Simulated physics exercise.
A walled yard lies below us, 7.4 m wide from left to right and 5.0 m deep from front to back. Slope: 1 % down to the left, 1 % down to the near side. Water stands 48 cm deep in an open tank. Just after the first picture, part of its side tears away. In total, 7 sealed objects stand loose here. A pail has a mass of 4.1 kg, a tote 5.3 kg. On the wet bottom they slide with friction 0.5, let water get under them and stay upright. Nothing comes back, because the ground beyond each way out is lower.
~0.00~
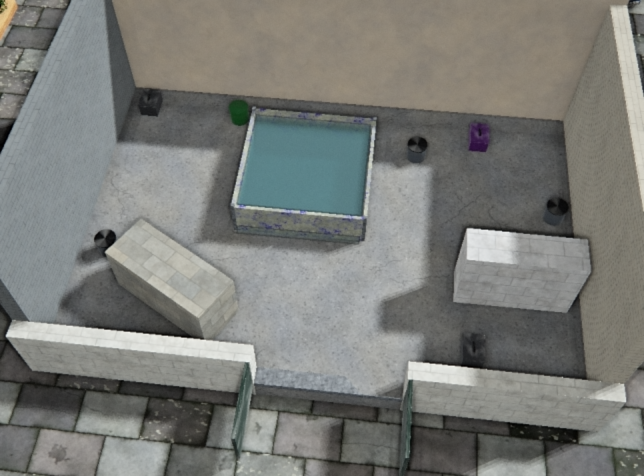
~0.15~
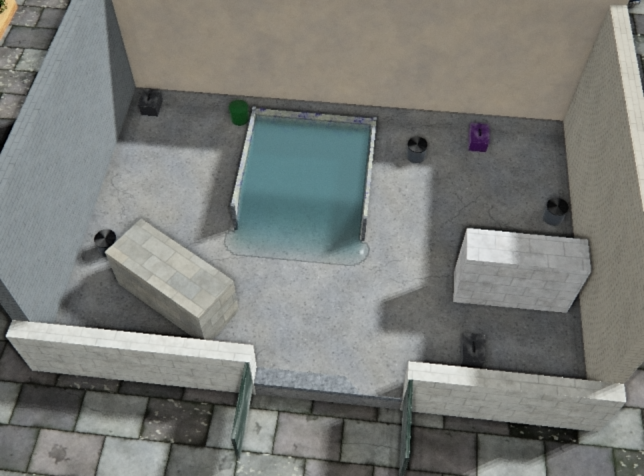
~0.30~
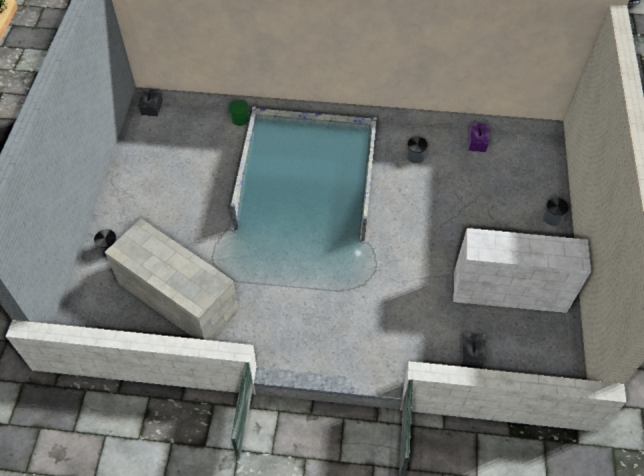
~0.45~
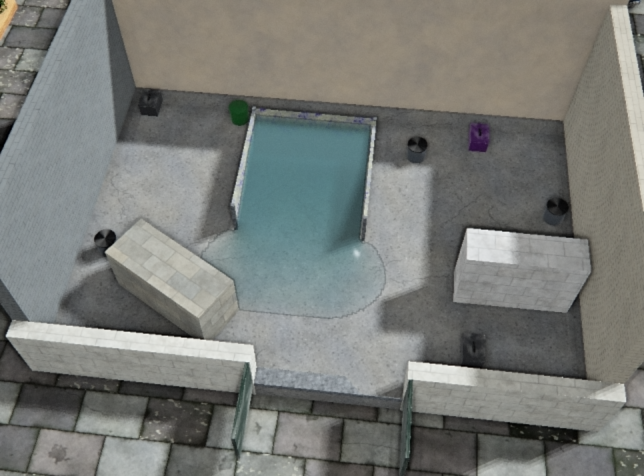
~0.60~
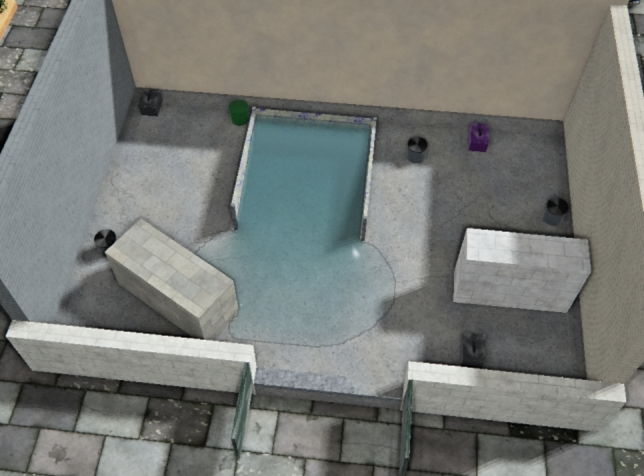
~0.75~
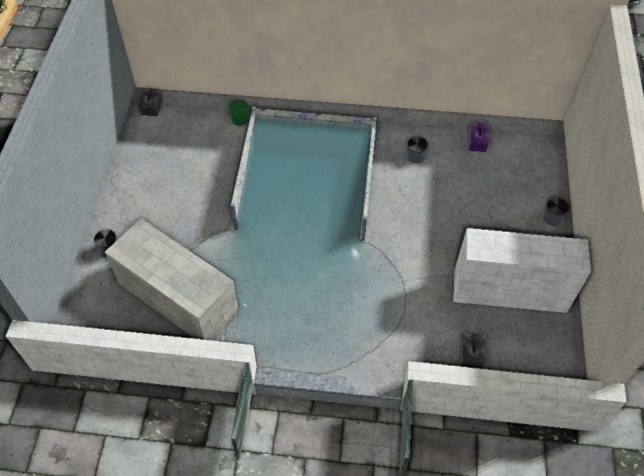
Water spreading from the open front of a tank across a walled yard floor, reaching a pale block while scattered containers stay still.
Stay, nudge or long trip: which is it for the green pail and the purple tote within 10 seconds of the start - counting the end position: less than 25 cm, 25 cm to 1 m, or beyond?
First the green pail: It stays about where it started; then the purple tote: It stays about where it started.
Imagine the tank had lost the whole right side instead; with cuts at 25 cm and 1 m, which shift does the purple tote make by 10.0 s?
So the purple tote winds up far off.
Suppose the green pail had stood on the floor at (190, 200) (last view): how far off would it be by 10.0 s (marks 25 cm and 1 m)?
Outcome: It sits still.
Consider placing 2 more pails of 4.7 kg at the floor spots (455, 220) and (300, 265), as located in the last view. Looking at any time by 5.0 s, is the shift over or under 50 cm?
First not far enough, second far enough.
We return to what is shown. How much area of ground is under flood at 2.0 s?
My estimate is roughly 14 m2.
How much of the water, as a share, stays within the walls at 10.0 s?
Around 38 % of the water.
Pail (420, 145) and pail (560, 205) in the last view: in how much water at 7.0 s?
Around 0 cm and 1 cm.
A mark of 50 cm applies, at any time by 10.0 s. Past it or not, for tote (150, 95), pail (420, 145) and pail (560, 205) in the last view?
In that order: Past it, short of it, short of it.
After 2.0 s the green pail is near (239, 107), 0.0 m from its start, aground; the purple tote is near (480, 133), 0.0 m from its start, aground; 0 of 7 are out; 0 afloat.
After 4.5 s the green pail is near (239, 107), 0.0 m from its start, aground; the purple tote is near (480, 133), 0.0 m from its start, aground; 0 of 7 are out; 0 afloat.
After 7.0 s the green pail is near (239, 107), 0.0 m from its start, aground; the purple tote is near (480, 133), 0.0 m from its start, aground; 0 of 7 are out; 1 afloat.
After 10.0 s the green pail is near (240, 107), 0.0 m from its start, aground; the purple tote is near (480, 133), 0.0 m from its start, aground; 0 of 7 are out; 0 afloat.
